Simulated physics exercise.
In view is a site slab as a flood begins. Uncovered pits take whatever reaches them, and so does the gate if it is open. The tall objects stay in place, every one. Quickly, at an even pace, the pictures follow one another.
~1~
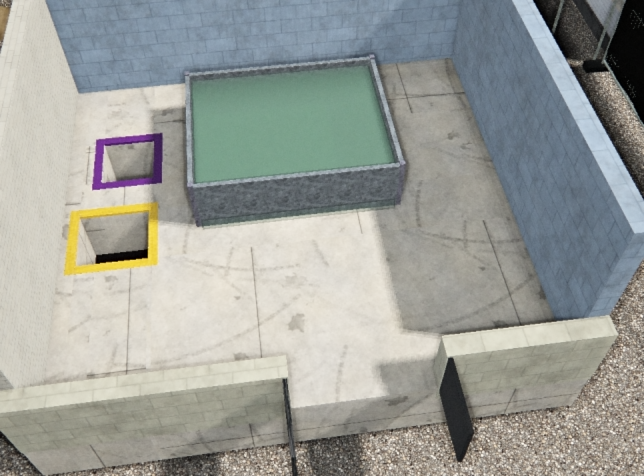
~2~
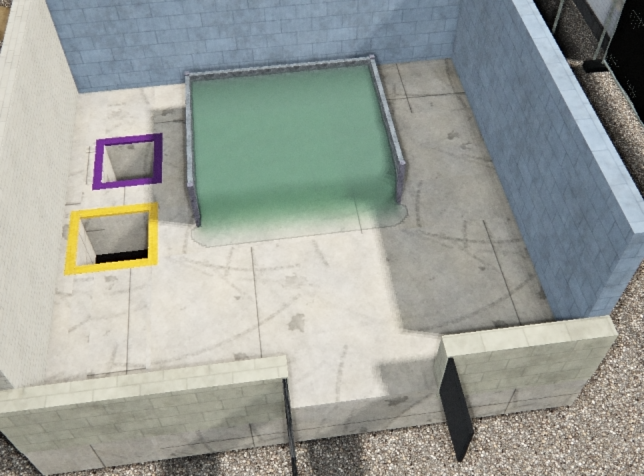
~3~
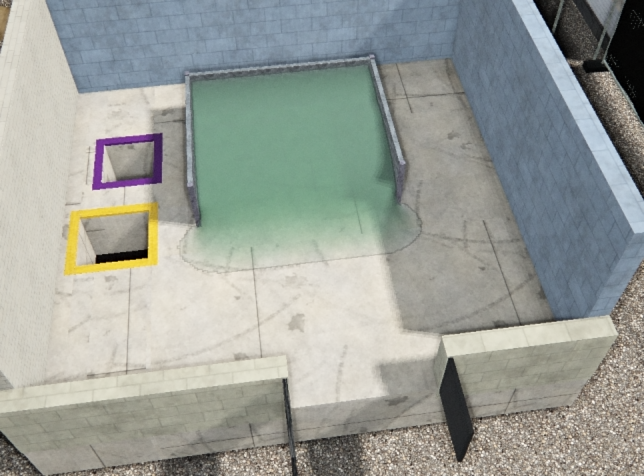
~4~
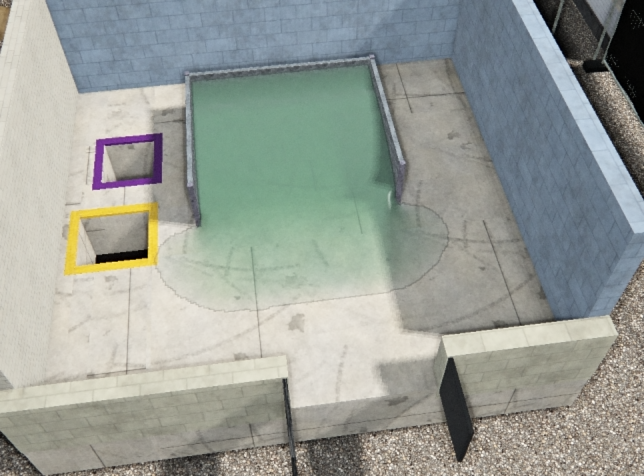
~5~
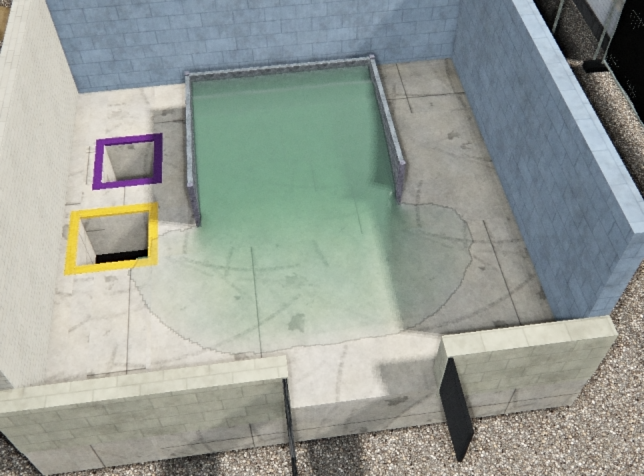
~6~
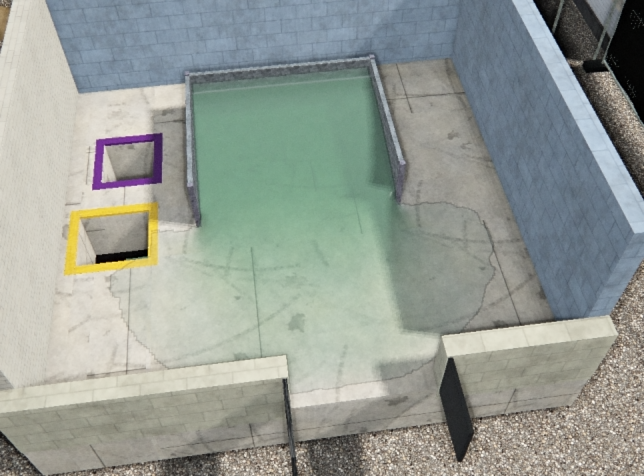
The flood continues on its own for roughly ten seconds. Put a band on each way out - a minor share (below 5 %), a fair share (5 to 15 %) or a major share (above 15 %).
The gate will capture a heavy share beyond fifteen per cent. The purple pit will capture a light share below five per cent. The yellow pit will capture a heavy share beyond fifteen per cent.
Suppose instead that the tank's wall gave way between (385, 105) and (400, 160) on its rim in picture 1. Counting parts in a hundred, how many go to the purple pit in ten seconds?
The purple pit takes 8 per cent.
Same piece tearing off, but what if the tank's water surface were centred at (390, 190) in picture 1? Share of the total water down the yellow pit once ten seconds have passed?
Yellow: 10 %.
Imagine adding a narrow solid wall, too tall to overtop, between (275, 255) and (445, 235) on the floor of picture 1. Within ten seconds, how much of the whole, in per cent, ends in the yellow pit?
Parts in a hundred: Yellow 25.
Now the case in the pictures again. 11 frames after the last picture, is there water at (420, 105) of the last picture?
There it ends up unsoaked.
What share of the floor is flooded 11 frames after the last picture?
I'd put it at roughly 50 per cent.
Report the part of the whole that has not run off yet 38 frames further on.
About 48 per cent.
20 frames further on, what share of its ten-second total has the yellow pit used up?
Around 20 in a hundred.
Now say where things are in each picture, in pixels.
In the first picture, the tank at (289, 121) is whole and still.
In the second picture, the front is at (196, 231), out from the gap at (299, 199).
In the third picture, the front is at (186, 247), out from the gap at (299, 202).
In the fourth picture, water pours out at (299, 203) and has run to (172, 279).
In the fifth picture, water pours out at (299, 204) and has run to (173, 321).
In the sixth picture, the front is at a hidden place, out from the gap at (299, 204).
A moment on, water covers 50 % of the floor; the gate 6 %, the purple pit 0 %, the yellow pit 0 %.
Next, water covers 50 % of the floor; the gate 17 %, the purple pit 0 %, the yellow pit 0 %.
Then, water covers 65 % of the floor; the gate 29 %, the purple pit 0 %, the yellow pit 4 %.
Later, water covers 85 % of the floor; the gate 39 %, the purple pit 0 %, the yellow pit 12 %.
In the end, water covers 95 % of the floor; the gate 44 %, the purple pit 2 %, the yellow pit 19 %.
